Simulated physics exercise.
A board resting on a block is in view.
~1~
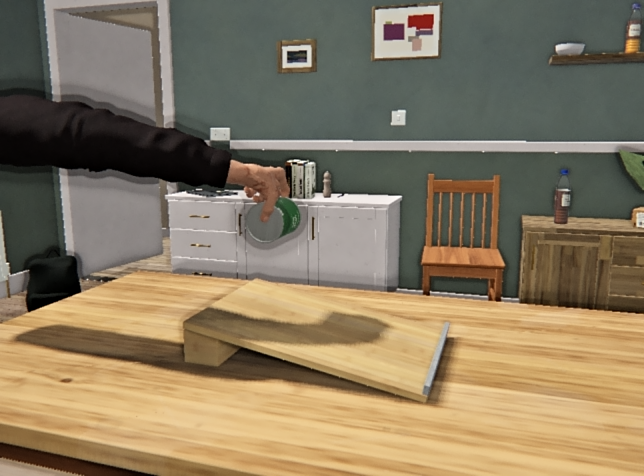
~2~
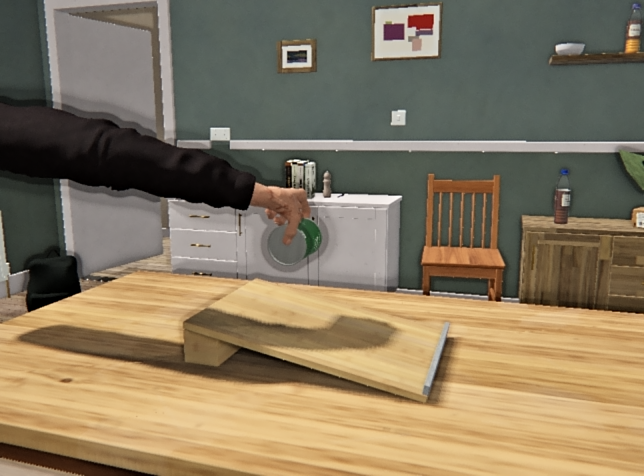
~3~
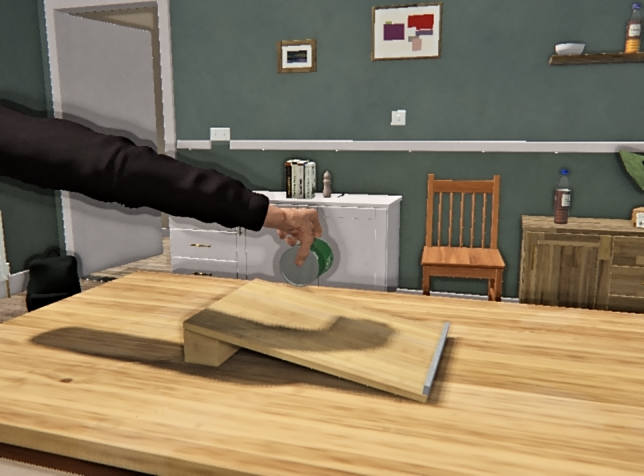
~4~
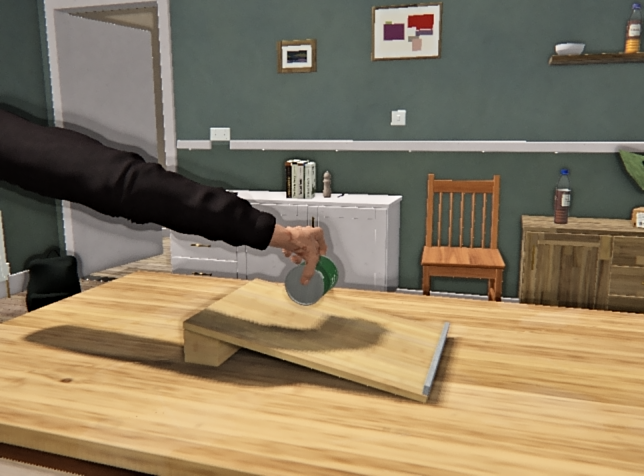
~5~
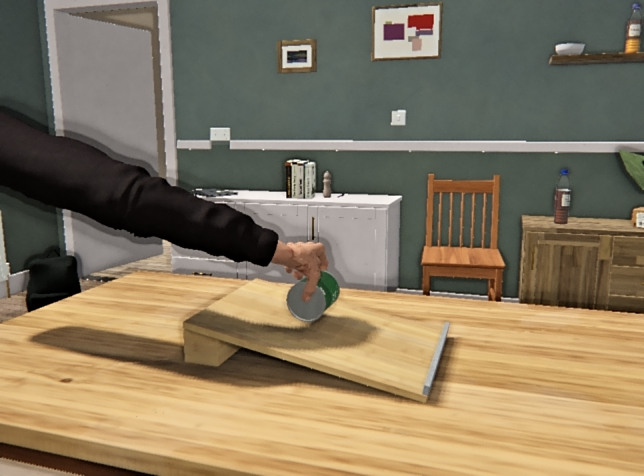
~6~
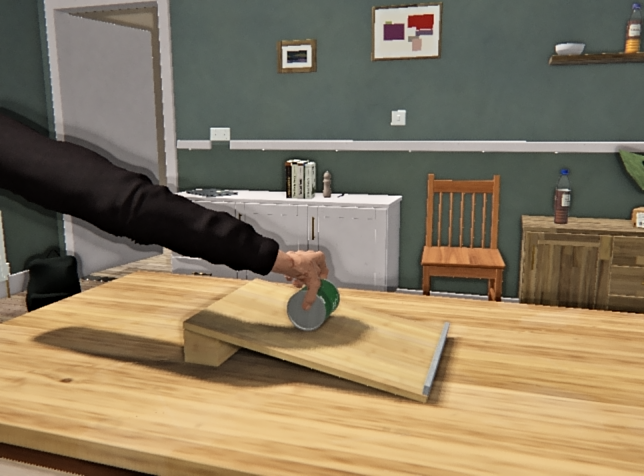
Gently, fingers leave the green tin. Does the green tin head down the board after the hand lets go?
After that it gets away, plain and simple.
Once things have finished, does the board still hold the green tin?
Off the top.
Then, 0.80 s after the last picture, green tin rolled well along near (430, 329).
Then, 1.60 s after the last picture, green tin now off the board.
By the end, off the board, green tin. The green tin goes downhill.
